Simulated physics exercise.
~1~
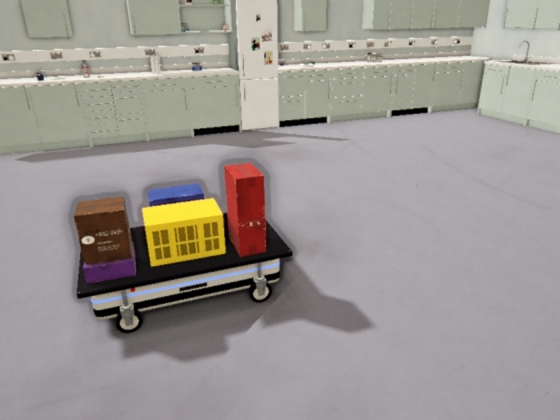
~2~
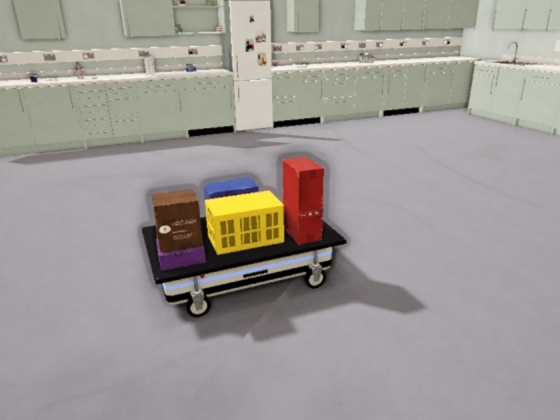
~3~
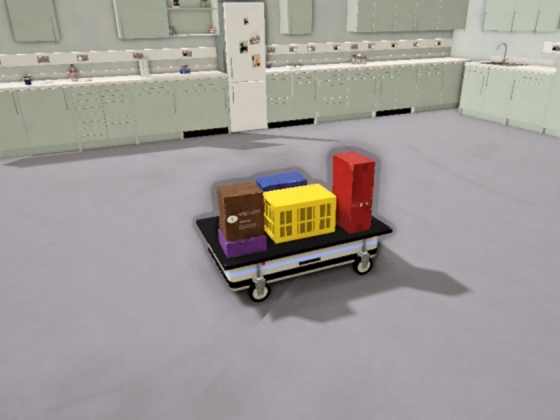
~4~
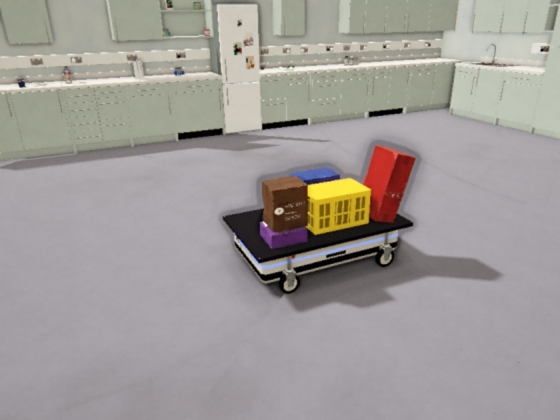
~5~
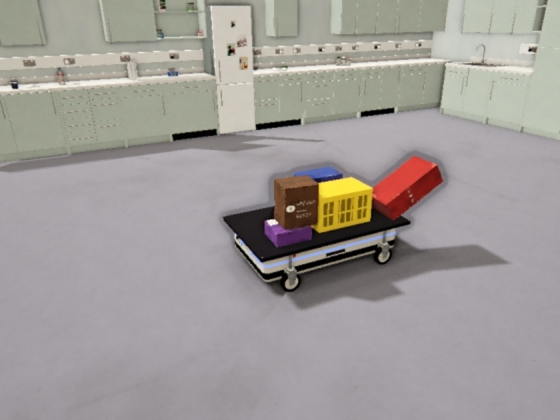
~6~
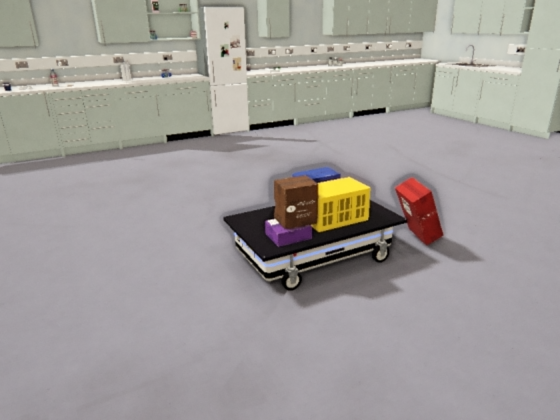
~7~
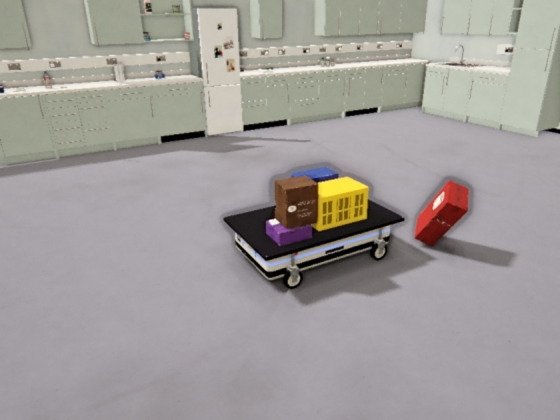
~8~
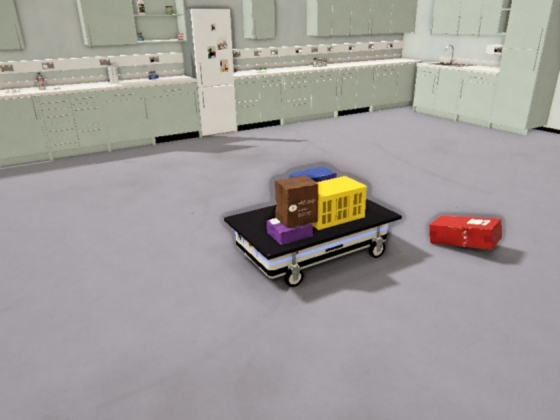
A red box tips off a cart as it rolls right and stops, landing on the floor.
